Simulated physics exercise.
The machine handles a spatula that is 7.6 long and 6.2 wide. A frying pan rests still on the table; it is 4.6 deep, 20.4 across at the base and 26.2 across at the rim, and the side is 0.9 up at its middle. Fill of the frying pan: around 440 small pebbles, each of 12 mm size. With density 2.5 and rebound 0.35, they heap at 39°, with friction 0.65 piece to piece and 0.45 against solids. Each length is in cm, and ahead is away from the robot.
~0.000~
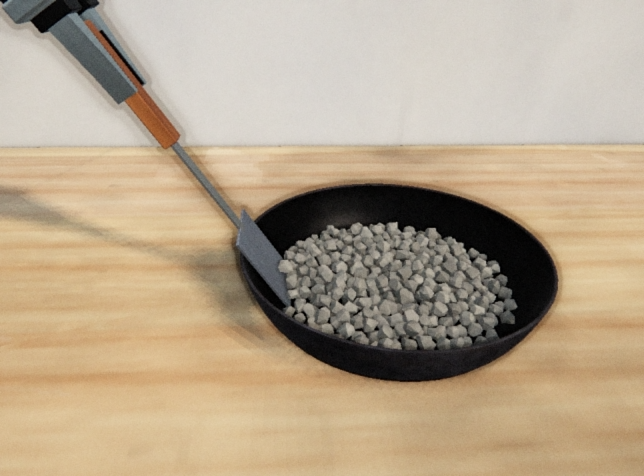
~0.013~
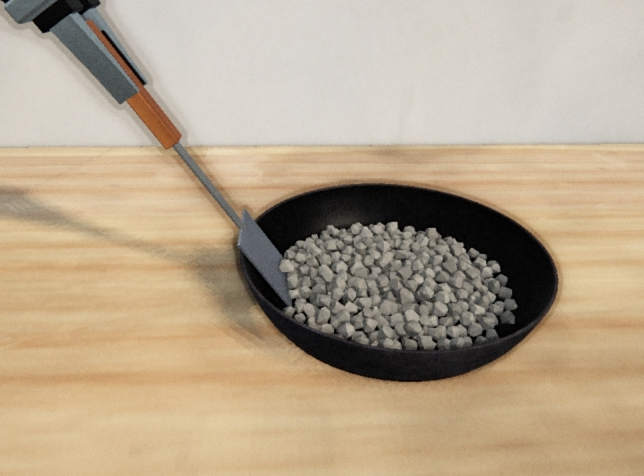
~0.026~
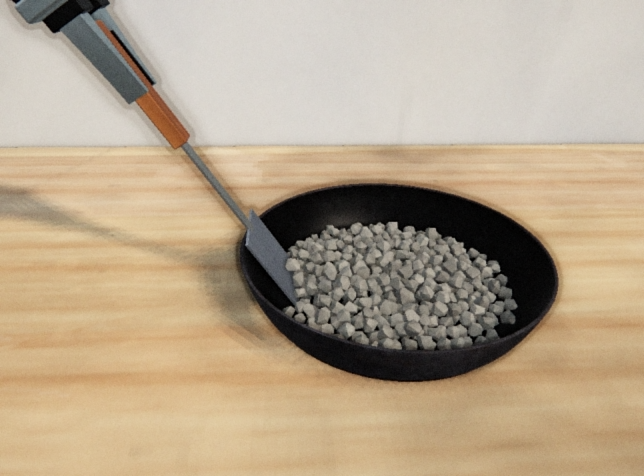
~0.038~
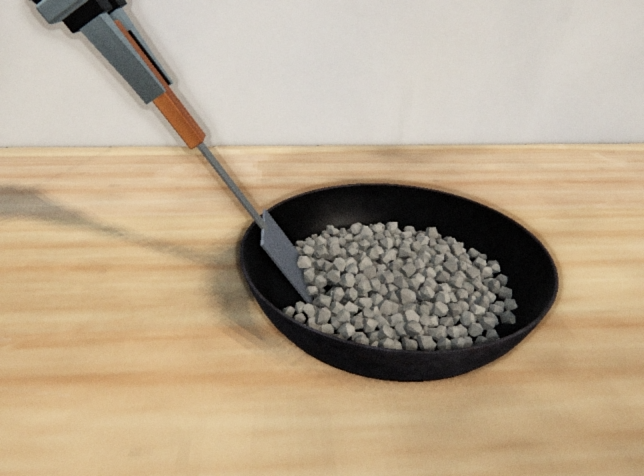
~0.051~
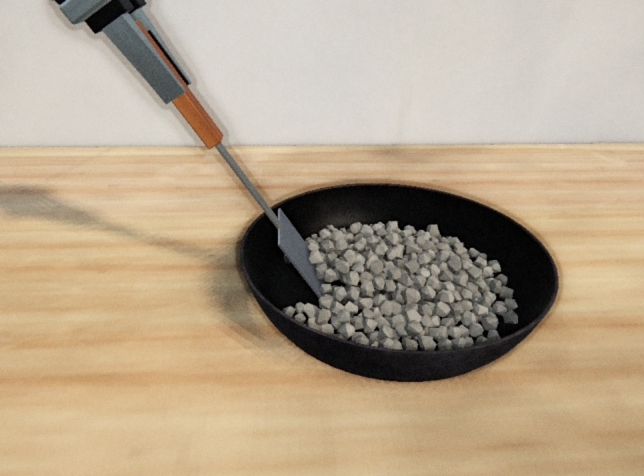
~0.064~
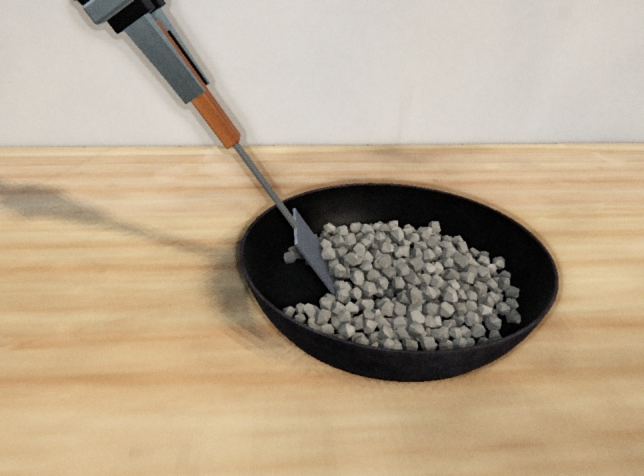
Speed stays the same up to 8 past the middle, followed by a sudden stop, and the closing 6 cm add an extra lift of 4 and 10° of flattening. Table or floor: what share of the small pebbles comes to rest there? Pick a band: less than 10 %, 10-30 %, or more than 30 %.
It falls in the band 10-30 %.
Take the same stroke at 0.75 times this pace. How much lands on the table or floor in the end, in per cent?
Roughly 10 per cent.
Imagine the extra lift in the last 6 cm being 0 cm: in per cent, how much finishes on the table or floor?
Result: Approx. 5 %.
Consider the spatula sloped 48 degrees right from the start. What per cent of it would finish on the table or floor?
Estimate for that slope: Some 15 per cent.
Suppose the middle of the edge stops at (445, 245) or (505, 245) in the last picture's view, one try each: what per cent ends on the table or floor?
Respectively some 10 and 20 percent end on the table or floor.
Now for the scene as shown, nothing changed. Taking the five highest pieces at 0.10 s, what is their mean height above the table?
I'd put them at about 6 centimetres above the table.
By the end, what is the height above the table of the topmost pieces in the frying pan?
Close to 5.5 centimetres high.
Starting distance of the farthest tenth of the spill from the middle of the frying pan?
Seen from above, roughly 40 cm.
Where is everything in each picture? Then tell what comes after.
The spatula top edge at (240, 226), sloping 58°; upper third of the load around (382, 269), from x 285 to 510, top at y 225; 438 in the frying pan, in the first frame.
The spatula top edge at (241, 226), sloping 58°; upper third of the load around (381, 269), from x 285 to 510, top at y 225, in the second frame.
The spatula top edge at (249, 226), sloping 58°; upper third of the load around (379, 269), from x 285 to 510, top at y 225, in the third frame.
The spatula top edge at (263, 225), sloping 58°; upper third of the load around (380, 267), from x 290 to 510, top at y 225, in the fourth frame.
The spatula top edge at (279, 225), sloping 58°; upper third of the load around (388, 265), from x 290 to 510, top at y 225, in the fifth frame.
The spatula top edge at (295, 225), sloping 58°; upper third of the load around (391, 260), from x 290 to 515, top at y 225; 438 in the frying pan, in the sixth frame.
After 0.10 s, sloping 58°, highest piece 7 above the table; 438 in the frying pan.
After 0.15 s, sloping 55°, highest piece 7 above the table; 438 in the frying pan.
After 0.37 s, sloping 48°, highest piece 6 above the table; 377 in the frying pan, 60 on the table or floor, 1 on the blade or in flight.
After 1.42 s, sloping 48°, highest piece 6 above the table; 377 in the frying pan, 61 on the table or floor.
In the end, 377 in the frying pan, 61 on the table or floor. That is 14 % on the table or floor.
